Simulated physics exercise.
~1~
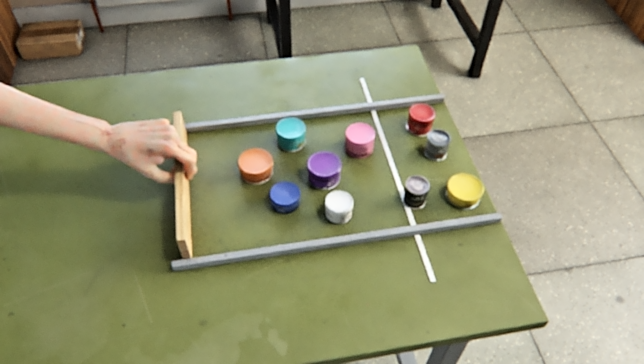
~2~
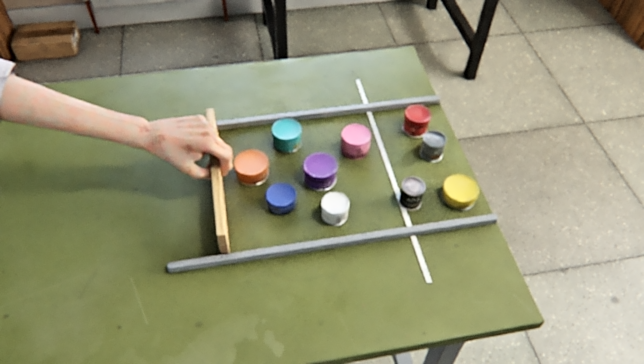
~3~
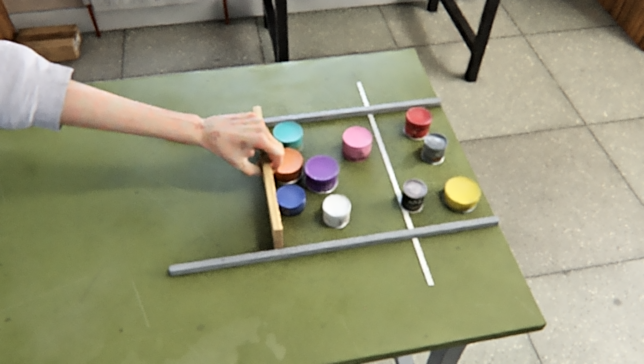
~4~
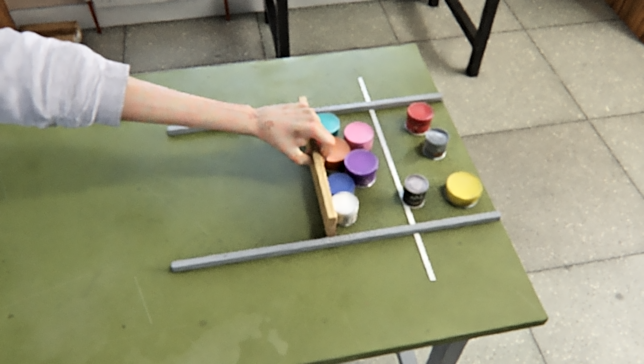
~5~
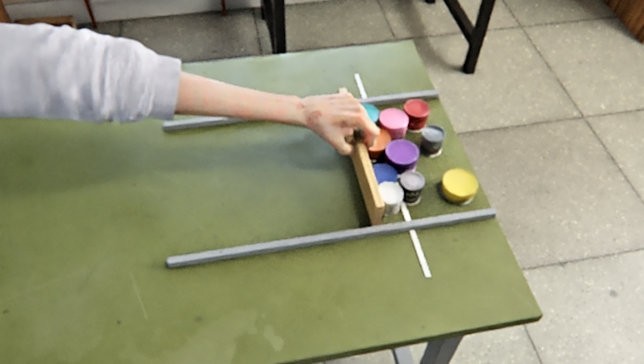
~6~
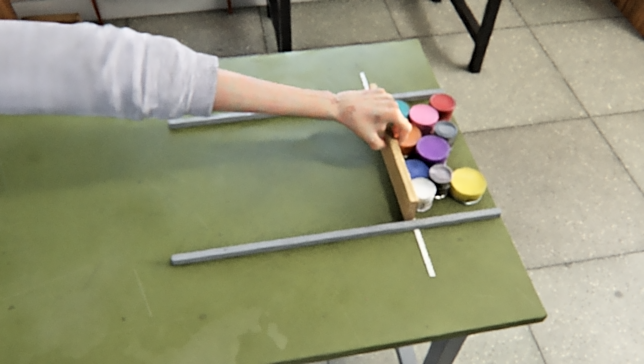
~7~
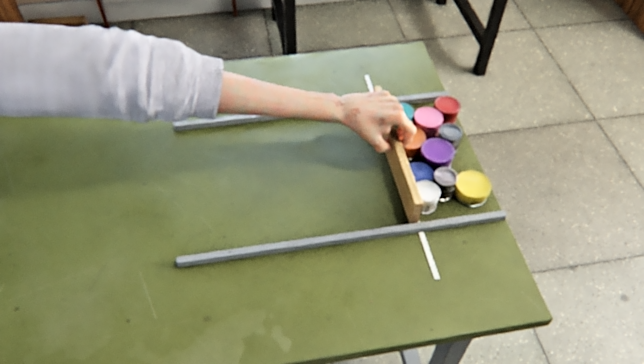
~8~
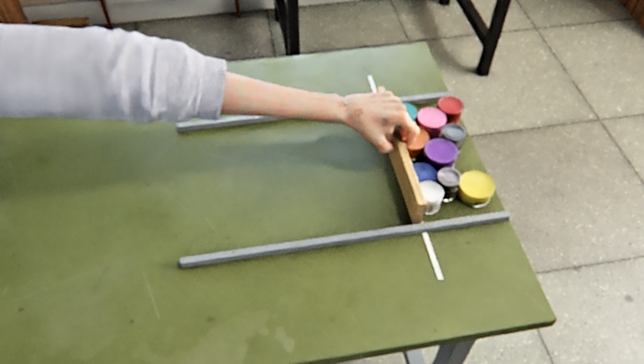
At the start, a hand holds an upright wooden board at the left of a group of small colourful tubs on a green table, between two grey rails, with a pale tape strip crossing nearer the right edge. The hand slides the board right across open surface until it meets the orange, blue and turquoise tubs. It pushes these into the purple, white and pink ones, and the bunch crosses the tape toward the red and grey tubs. The board stops around the tape, with the tubs packed beside the yellow one near the edge, and none falls off.
